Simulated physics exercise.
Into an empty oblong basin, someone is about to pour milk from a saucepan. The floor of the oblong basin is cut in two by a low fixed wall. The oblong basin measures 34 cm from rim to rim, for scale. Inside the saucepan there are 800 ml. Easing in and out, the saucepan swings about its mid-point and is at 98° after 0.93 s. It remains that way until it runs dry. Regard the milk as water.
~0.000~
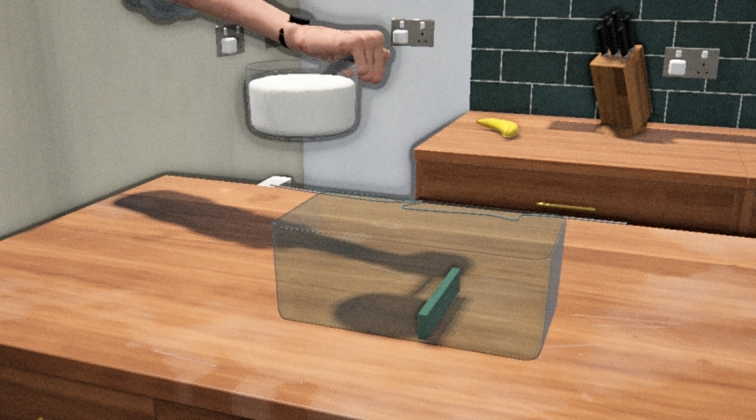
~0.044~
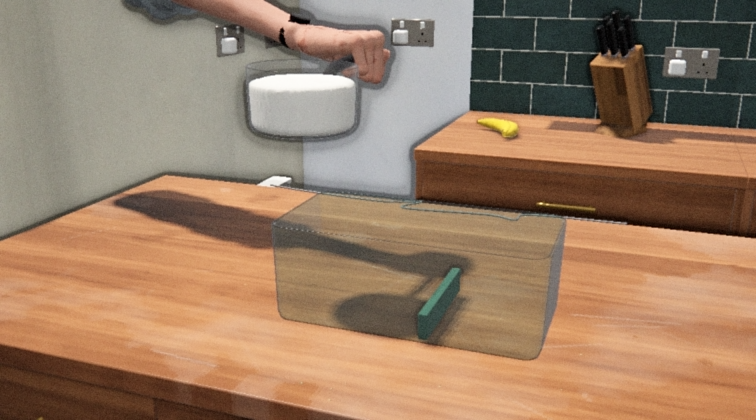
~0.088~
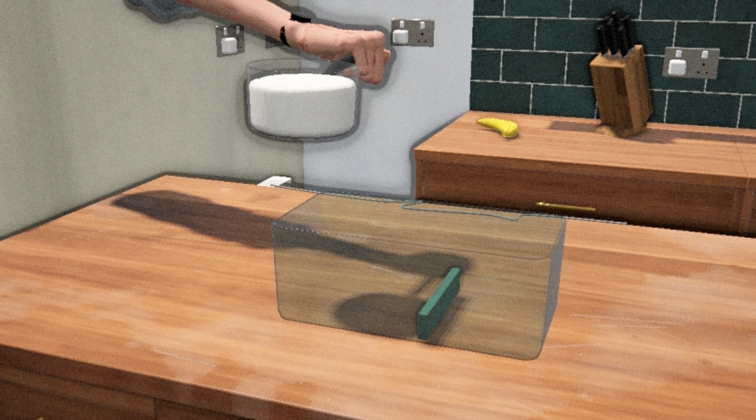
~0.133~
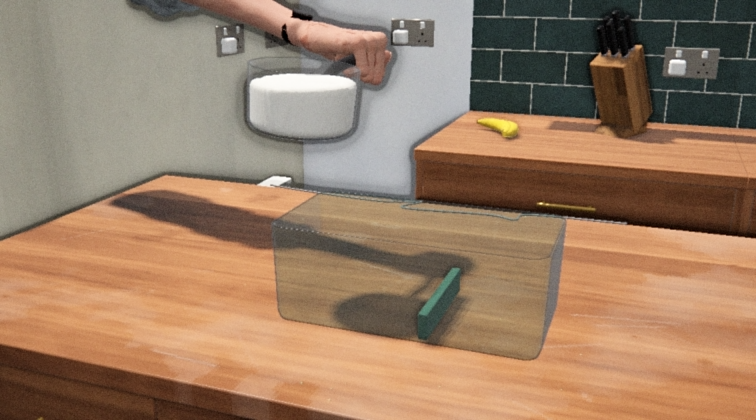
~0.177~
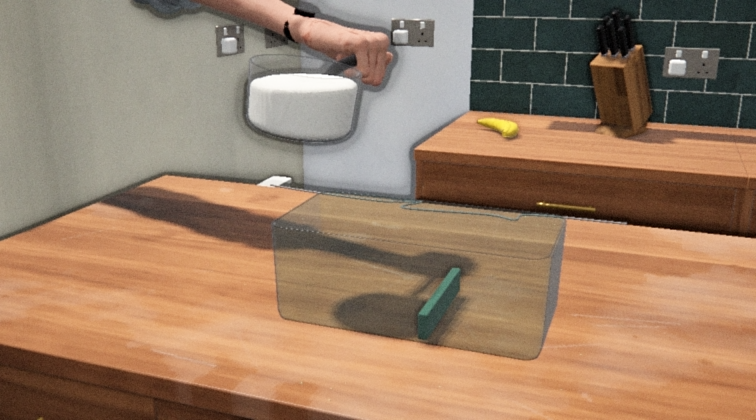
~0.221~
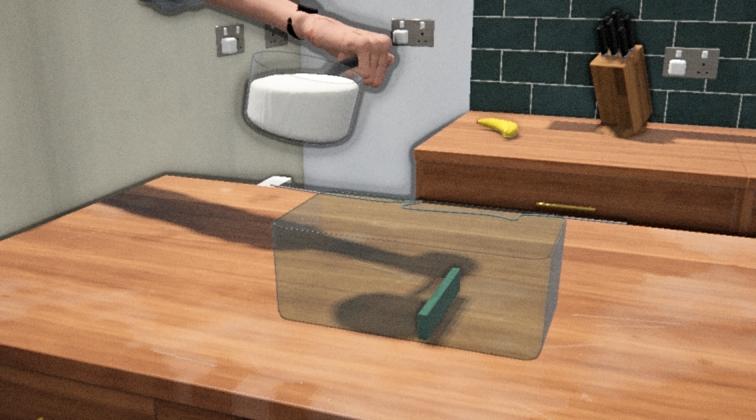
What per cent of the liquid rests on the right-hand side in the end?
9 percent.
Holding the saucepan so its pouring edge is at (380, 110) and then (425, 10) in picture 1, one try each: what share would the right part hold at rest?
20 then 80 %.
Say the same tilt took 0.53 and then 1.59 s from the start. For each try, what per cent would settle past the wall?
Some 15 and 5 per cent, in that order.
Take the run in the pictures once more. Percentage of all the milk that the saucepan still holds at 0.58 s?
64 %.
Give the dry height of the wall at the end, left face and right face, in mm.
10 mm left, 30 mm right.
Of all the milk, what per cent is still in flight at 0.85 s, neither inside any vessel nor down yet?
Something like 14 per cent of the total.
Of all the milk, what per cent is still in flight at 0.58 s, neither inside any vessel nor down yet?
30 %.
By 0.58 s the tilt is 68° and 65 per cent is still to pour, 6 is left of the wall and 0 right of it.
By 0.85 s the tilt is 96° and 16 per cent is still to pour, 68 is left of the wall and 2 right of it.
By 1.13 s the tilt is 98° and 3 per cent is still to pour, 87 is left of the wall and 7 right of it.
By 1.43 s the tilt is 98° and 0 per cent is still to pour, 90 is left of the wall and 9 right of it.
At rest 90 per cent lies left of the wall, 9 right of it and 1 outside.
